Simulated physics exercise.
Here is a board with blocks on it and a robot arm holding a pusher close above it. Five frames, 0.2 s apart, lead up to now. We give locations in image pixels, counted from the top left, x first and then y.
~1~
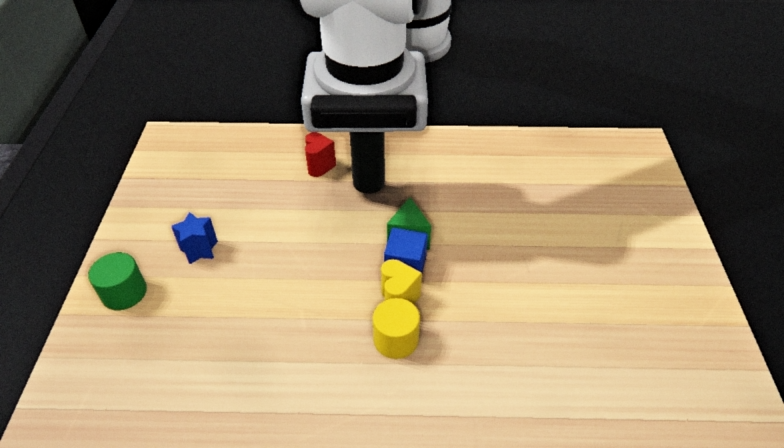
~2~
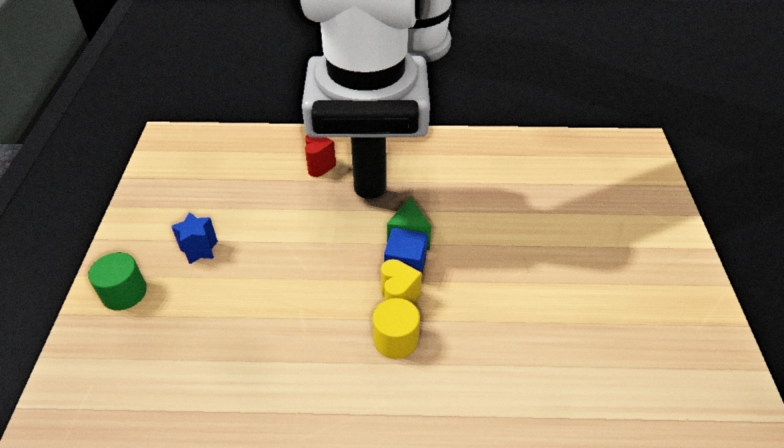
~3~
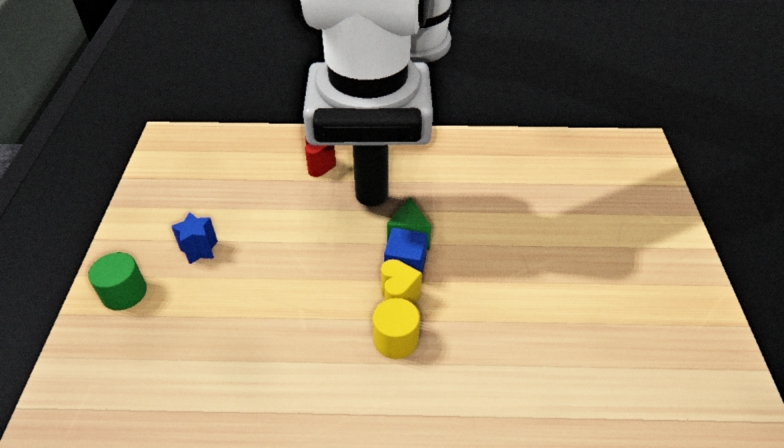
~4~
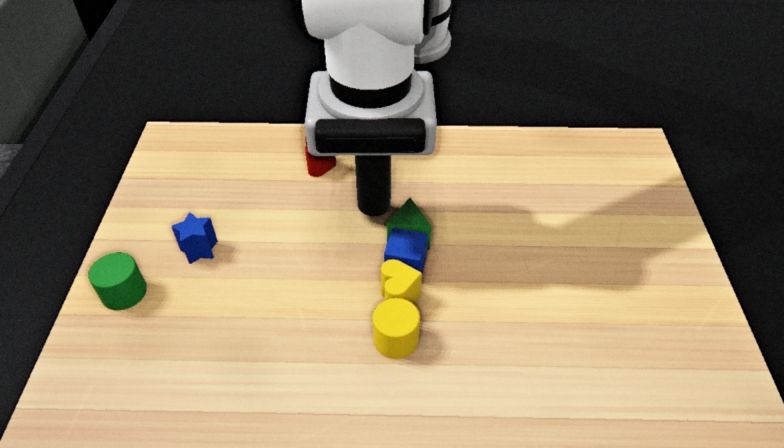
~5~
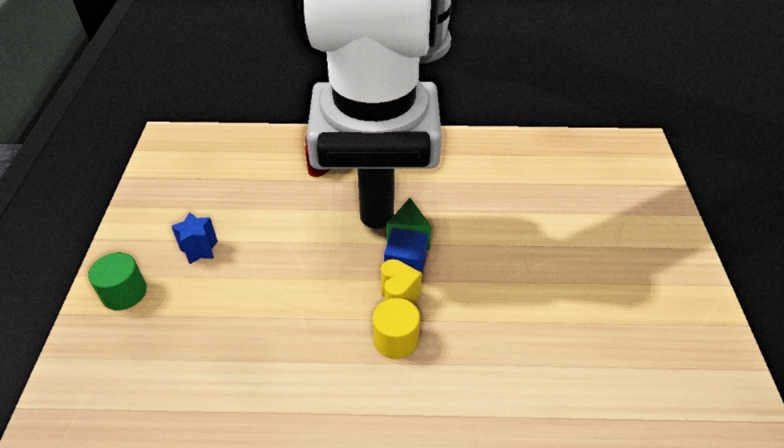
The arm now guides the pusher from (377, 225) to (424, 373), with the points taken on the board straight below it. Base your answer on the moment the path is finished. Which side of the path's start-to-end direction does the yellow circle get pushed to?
It moves right.
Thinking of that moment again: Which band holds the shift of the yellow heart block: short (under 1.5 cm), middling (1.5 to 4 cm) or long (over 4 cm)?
My prediction: Over 4 cm.
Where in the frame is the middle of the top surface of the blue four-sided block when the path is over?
It should be at (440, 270) by then.
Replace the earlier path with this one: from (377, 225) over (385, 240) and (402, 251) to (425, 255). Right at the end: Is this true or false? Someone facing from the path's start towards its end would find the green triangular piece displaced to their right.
The statement is incorrect.
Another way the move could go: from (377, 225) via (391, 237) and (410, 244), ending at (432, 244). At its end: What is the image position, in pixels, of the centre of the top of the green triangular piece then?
I'd expect the centre of its top face to be at (456, 239).
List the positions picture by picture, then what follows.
Pusher tip at (369, 183); block tops, yellow circle at (396, 316); yellow heart block at (399, 275); blue four-sided block at (406, 243); green triangular piece at (409, 215), in the first frame.
Pusher at (370, 188); blocks unchanged, in the second frame.
Pusher at (372, 195); blocks unchanged, in the third frame.
Pusher at (374, 205); blocks unchanged, in the fourth frame.
Pusher at (377, 217); yellow circle at (396, 316); yellow heart block at (399, 275); blue four-sided block at (406, 243); green triangular piece at (409, 215), in the fifth frame.
What follows on the original path. One third of the way, pusher at (391, 260); yellow heart block at (399, 278); blue four-sided block at (425, 258), turned 20° clockwise; green triangular piece at (424, 220), turned 20° anticlockwise.
Two thirds of the way, pusher at (407, 309); yellow circle at (402, 353); yellow heart block at (427, 324), turned 35° anticlockwise; blue four-sided block at (441, 270), turned 25° anticlockwise; green triangular piece at (424, 220), turned 20° anticlockwise.
At the end, pusher at (425, 365); yellow circle at (398, 384); yellow heart block at (464, 368), turned 105° anticlockwise; blue four-sided block at (441, 270), turned 25° anticlockwise; green triangular piece at (424, 220), turned 20° anticlockwise.
